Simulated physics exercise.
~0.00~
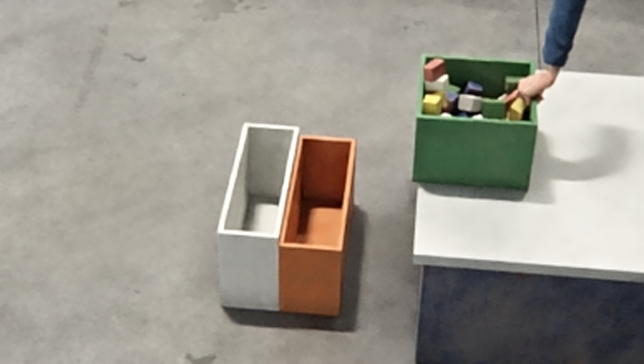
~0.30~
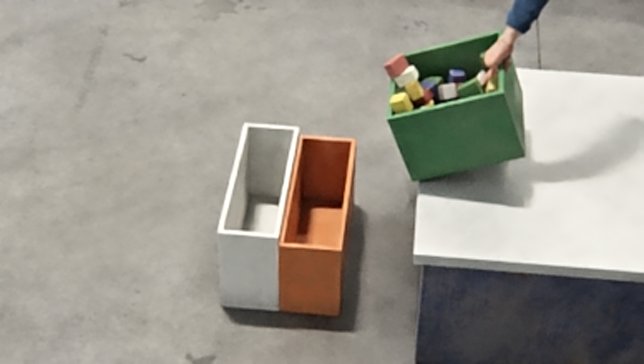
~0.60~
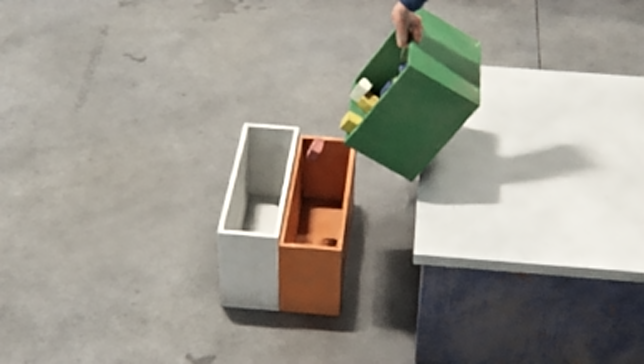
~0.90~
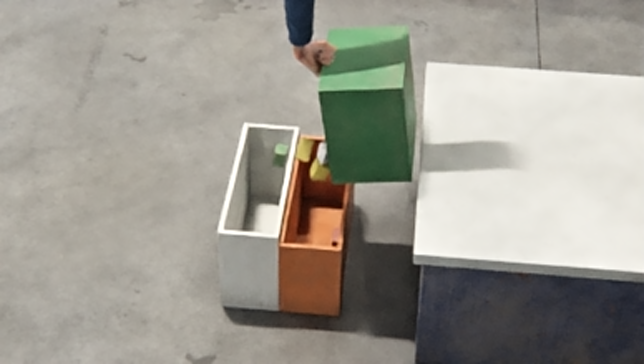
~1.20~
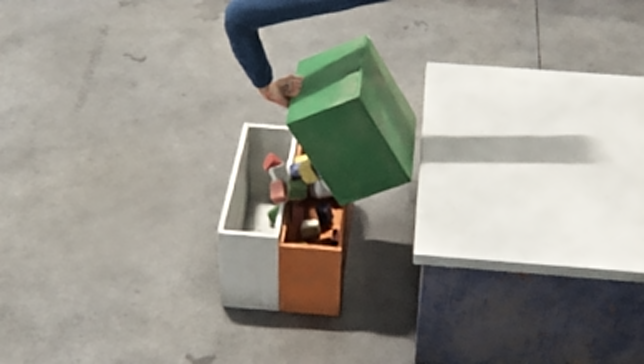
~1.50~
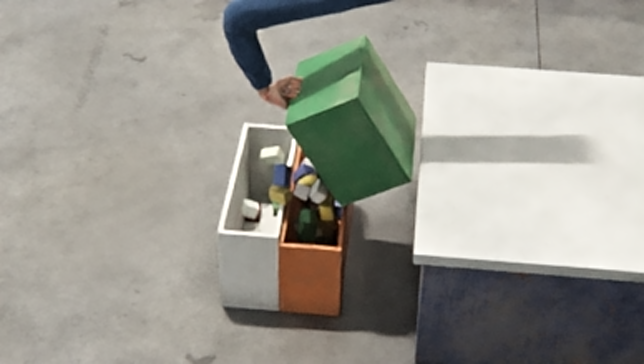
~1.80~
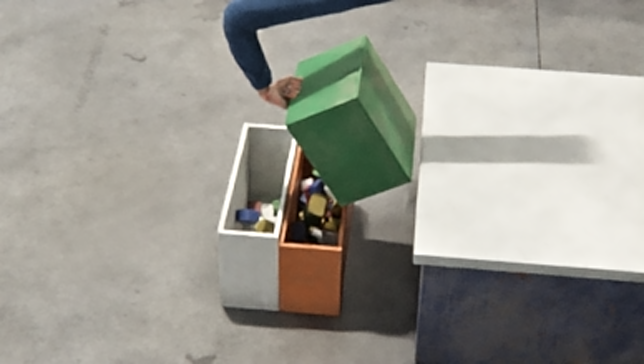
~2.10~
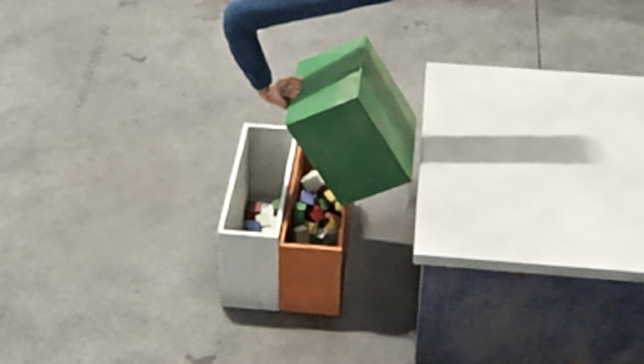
Green tote of toy bricks being lifted and tipped leftward off a bench by hand, filling mostly the orange tub, some the white bin.
